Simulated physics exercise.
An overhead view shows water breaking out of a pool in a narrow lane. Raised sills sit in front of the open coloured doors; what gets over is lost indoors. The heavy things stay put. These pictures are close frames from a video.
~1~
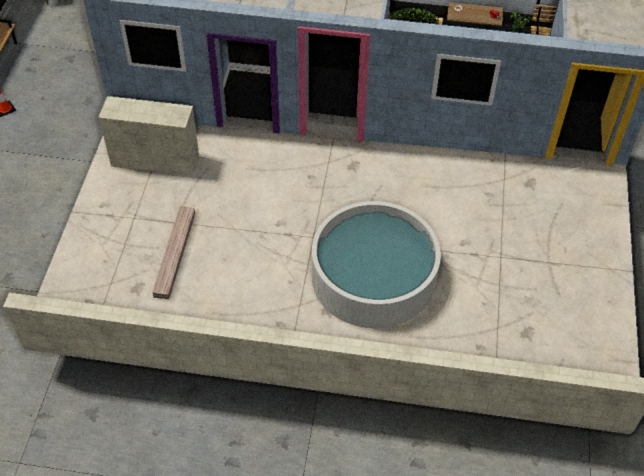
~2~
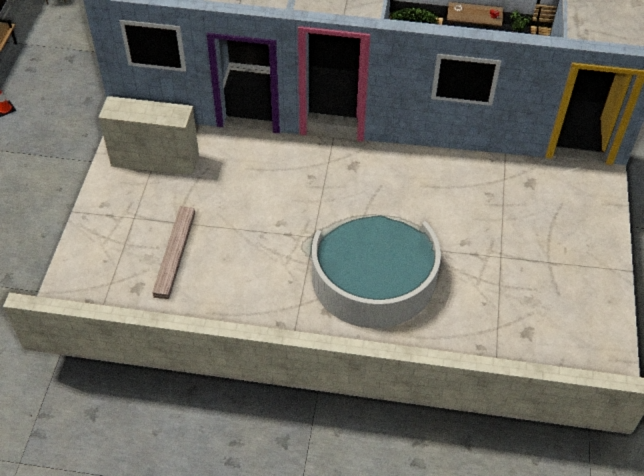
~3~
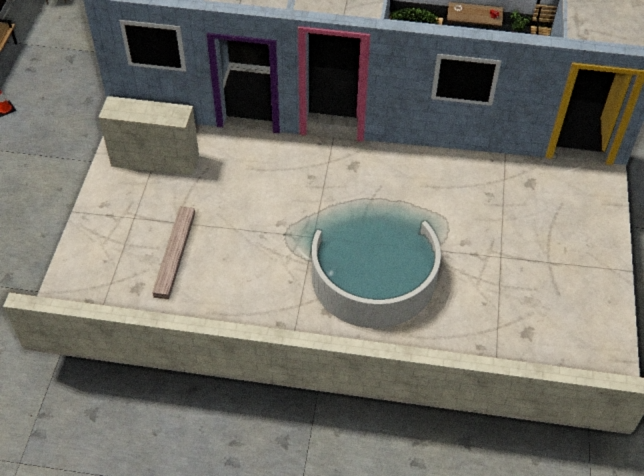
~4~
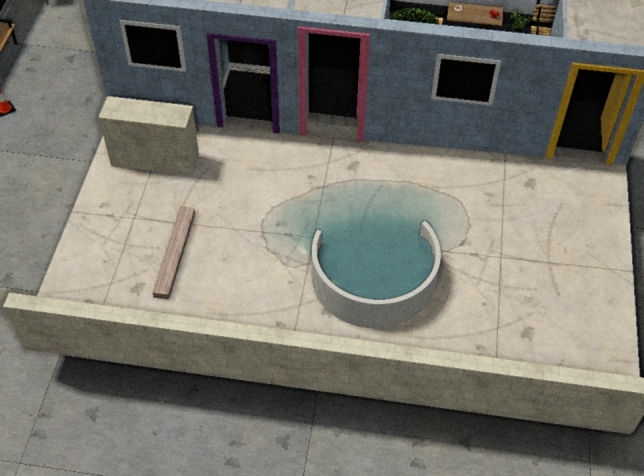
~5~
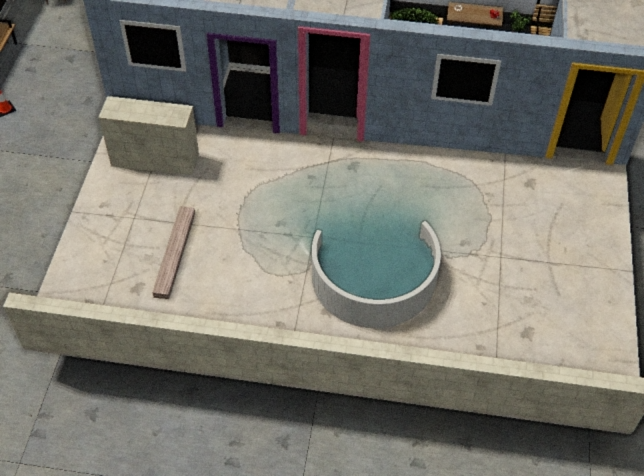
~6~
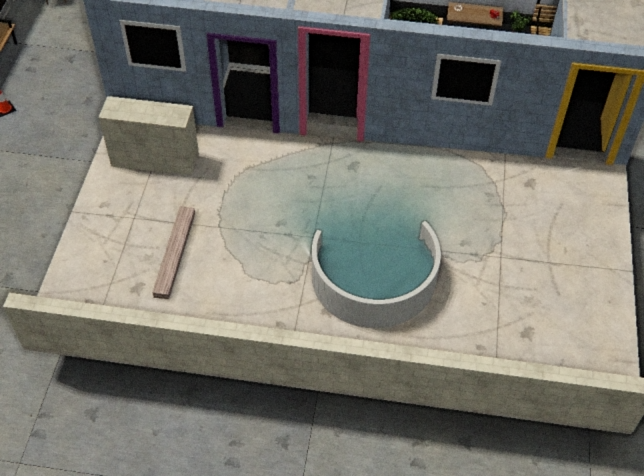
Round tank on a pale paved yard opening on its far side, water spreading outward across the paving toward the blue wall.
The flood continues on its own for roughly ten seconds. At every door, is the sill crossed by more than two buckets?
The purple door: Yes; the pink door: No; the yellow door: No.
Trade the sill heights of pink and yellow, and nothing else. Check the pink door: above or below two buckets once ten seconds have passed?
In that case pink exceeds the limit.
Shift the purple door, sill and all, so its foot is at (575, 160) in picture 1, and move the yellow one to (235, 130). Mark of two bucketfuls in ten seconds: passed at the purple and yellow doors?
First the purple door, which stays on the safe side, then the yellow door, which crosses the line.
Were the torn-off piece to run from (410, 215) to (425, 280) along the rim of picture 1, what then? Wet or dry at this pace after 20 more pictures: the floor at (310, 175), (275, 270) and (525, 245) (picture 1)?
In the order given: Untouched, untouched and swamped.
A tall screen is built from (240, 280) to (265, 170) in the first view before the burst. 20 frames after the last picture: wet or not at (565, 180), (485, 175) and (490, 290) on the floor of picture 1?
Listed order: Swamped, swamped, spared.
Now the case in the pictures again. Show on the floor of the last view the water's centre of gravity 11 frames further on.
Close to (342, 189), I reckon.
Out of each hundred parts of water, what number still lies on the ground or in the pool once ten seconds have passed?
I'd estimate close to 34 per cent.
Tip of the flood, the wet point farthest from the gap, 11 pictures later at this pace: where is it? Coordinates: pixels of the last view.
Close to (124, 119), I think.
A moment on, water covers 30 % of the floor; the purple door under two buckets in, the pink door wet at the sill, nothing in, the yellow door not reached.
Next, water covers 35 % of the floor; the purple door over two buckets in, the pink door wet at the sill, nothing in, the yellow door wet at the sill, nothing in.
Then, water covers 45 % of the floor; the purple door over two buckets in, the pink door wet at the sill, nothing in, the yellow door wet at the sill, nothing in.
Later, water covers 60 % of the floor; the purple door far over two buckets in, the pink door wet at the sill, nothing in, the yellow door wet at the sill, nothing in.
In the end, water covers 40 % of the floor; the purple door far over two buckets in, the pink door wet at the sill, nothing in, the yellow door wet at the sill, nothing in.
